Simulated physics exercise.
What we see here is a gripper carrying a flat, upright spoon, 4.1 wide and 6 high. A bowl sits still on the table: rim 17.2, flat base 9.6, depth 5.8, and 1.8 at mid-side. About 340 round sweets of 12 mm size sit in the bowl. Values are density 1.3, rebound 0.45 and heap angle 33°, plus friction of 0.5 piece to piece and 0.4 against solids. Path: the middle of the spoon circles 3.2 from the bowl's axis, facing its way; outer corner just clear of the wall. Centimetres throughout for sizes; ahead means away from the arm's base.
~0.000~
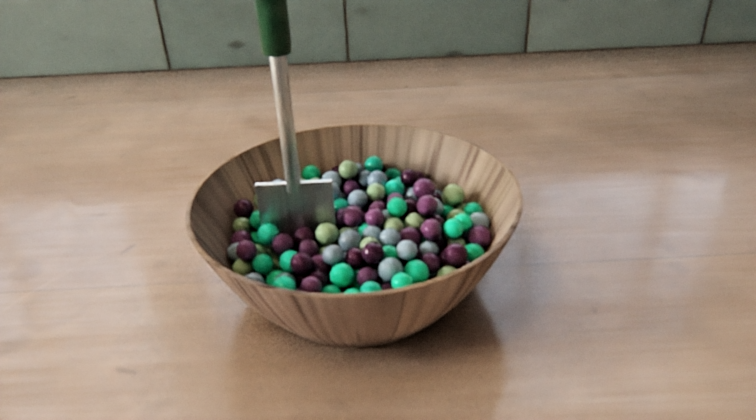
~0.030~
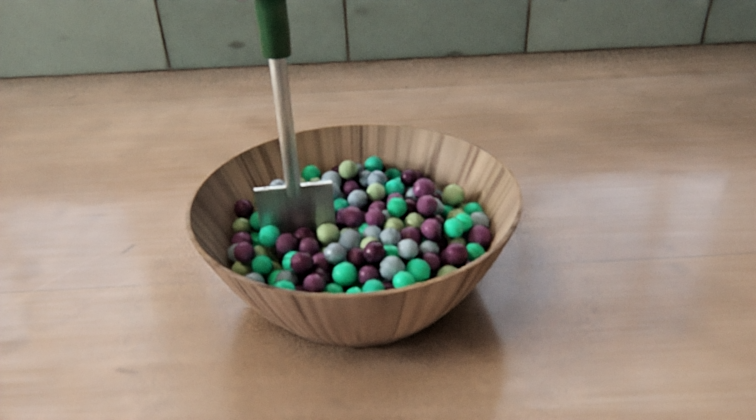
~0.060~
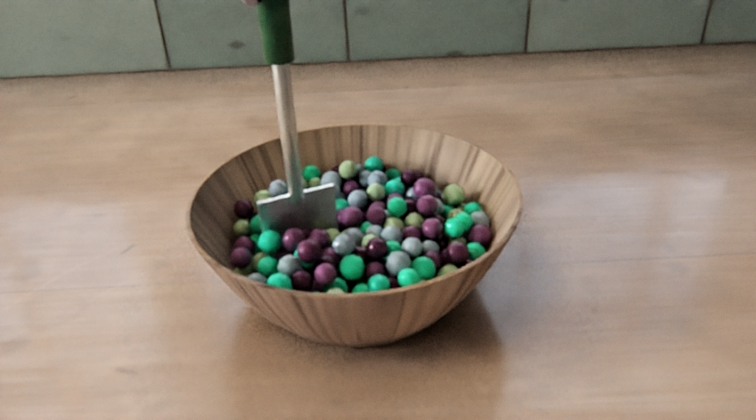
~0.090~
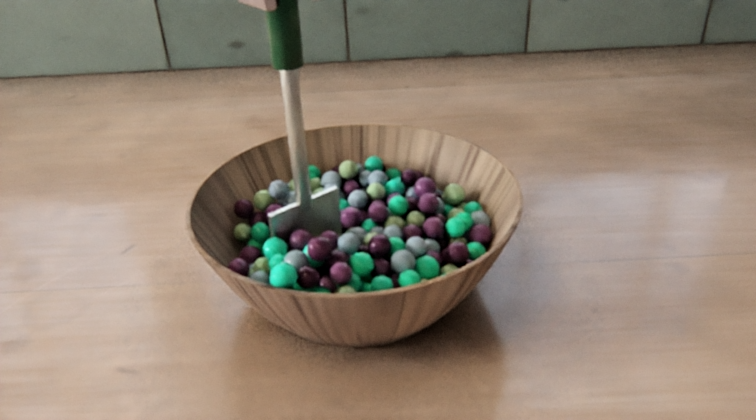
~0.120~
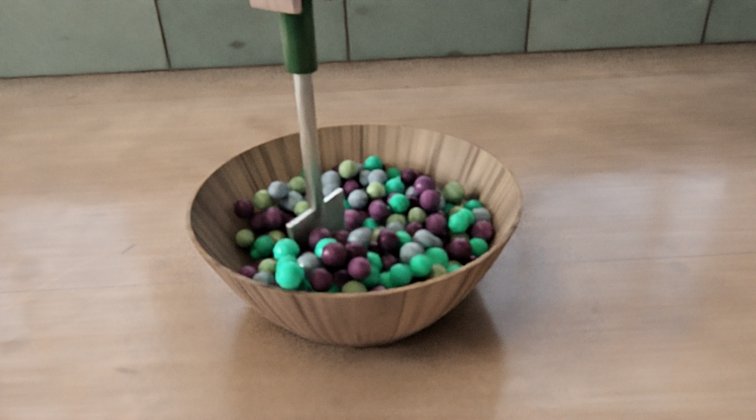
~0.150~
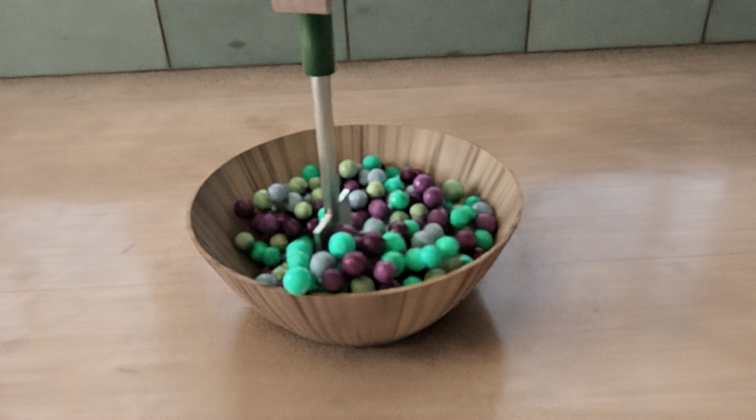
A flat metal spoon with a green handle pushed through purple, green and grey sweets in a wooden bowl, turning edge-on as it swept from the left toward the near side, nudging the sweets along.
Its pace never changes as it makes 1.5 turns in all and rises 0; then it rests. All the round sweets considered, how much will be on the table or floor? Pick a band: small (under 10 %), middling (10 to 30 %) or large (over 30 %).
Middling.
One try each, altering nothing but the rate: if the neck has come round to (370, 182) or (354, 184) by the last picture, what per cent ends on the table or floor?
So, roughly 30 percent the first time and 30 percent the second.
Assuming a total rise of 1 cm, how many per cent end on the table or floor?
My guess is close to 15 per cent.
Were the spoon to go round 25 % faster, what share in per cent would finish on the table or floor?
Then roughly 25 %.
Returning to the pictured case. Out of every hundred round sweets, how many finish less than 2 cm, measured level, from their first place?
Roughly 0 per cent.
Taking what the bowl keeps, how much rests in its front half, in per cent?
About 35 %.
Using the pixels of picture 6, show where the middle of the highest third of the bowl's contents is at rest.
I'd put it at about (426, 190).
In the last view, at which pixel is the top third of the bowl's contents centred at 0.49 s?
I'd point to somewhere close to (335, 153).
After 0.49 s, 254° round, highest piece 8 above the table; 313 in the bowl, 20 on the table or floor, 10 in flight or on the tool.
After 0.83 s, 77° round, highest piece 8 above the table; 287 in the bowl, 54 on the table or floor, 2 in flight or on the tool.
After 1.20 s, 180° round, highest piece 7 above the table; 277 in the bowl, 66 on the table or floor.
After 1.90 s, 180° round, highest piece 7 above the table; 277 in the bowl, 66 on the table or floor.
In the end, 277 in the bowl, 66 on the table or floor. That is 19 % on the table or floor.
